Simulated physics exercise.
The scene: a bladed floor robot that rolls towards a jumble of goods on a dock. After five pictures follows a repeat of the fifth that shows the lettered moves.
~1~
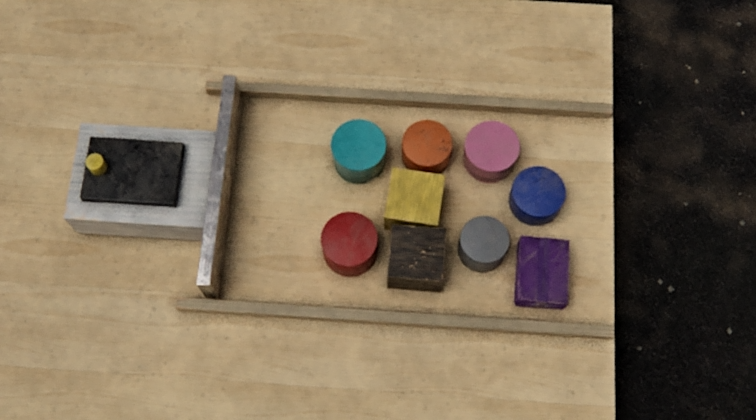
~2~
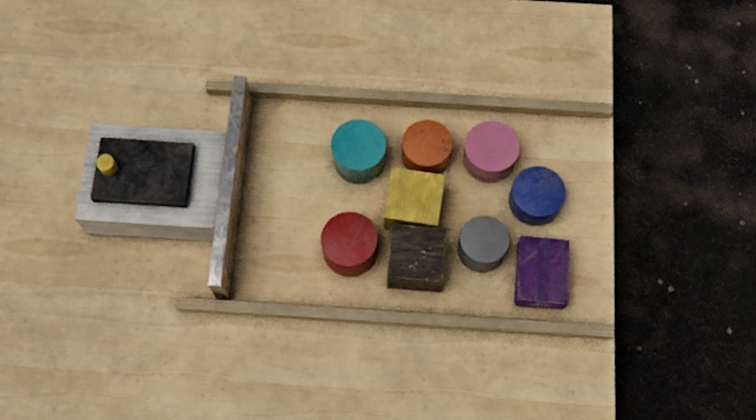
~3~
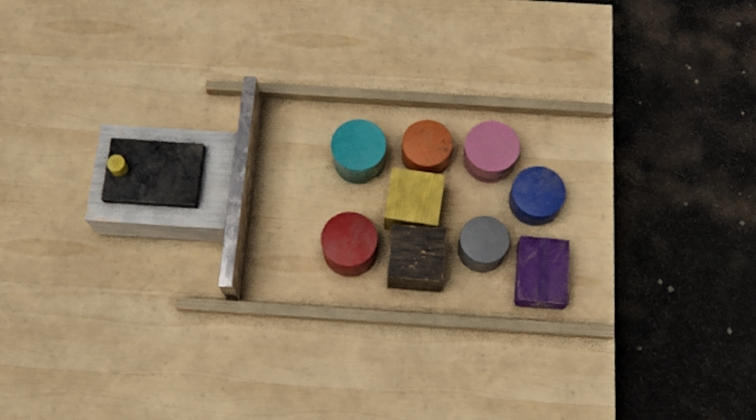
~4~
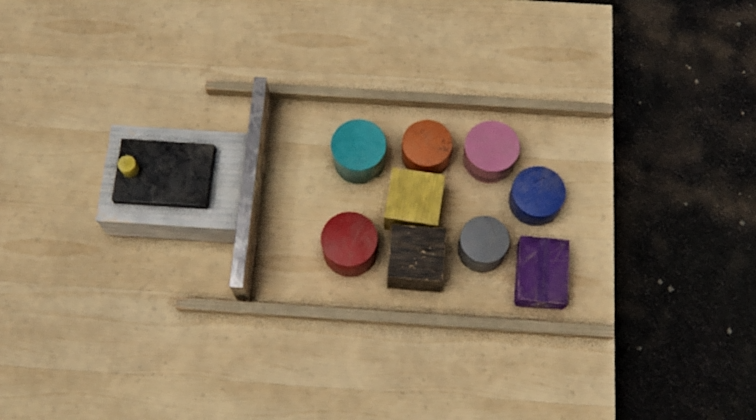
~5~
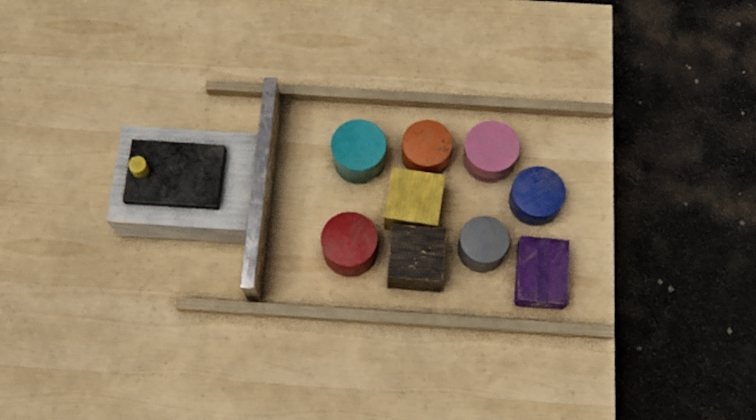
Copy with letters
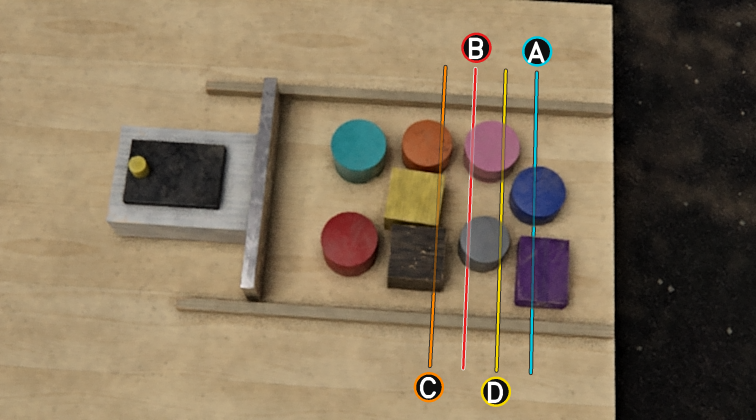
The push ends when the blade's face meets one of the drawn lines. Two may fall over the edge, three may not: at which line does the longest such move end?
The farthest such stop is D.
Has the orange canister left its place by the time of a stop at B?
Yes.
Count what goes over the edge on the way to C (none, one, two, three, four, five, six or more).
The count is none.
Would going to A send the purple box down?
By then, yes.
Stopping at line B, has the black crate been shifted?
Yes.
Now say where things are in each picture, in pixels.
In the first frame, black crate (417, 259); blue canister (537, 197); red canister (350, 245).
In the second frame, robot (150, 172); turquoise pail (359, 153).
In the third frame, robot (162, 173); yellow crate (414, 202).
In the fourth frame, robot (172, 174); purple box (542, 273).
In the fifth frame, robot (182, 174); black crate (417, 259); blue canister (537, 197); red canister (350, 245).
On the copy, A at (534, 215); B at (470, 211); C at (438, 209); D at (501, 213).
On D. First, robot (270, 180); grey canister (488, 245); black crate (431, 261).
Then, robot (358, 185); purple box (583, 282); pink pail (556, 134).
Finally, robot (423, 189); purple box over the edge; grey canister (611, 248); one fallen.
By contrast, A drops three; B is within the limit but short; C is within the limit but short.
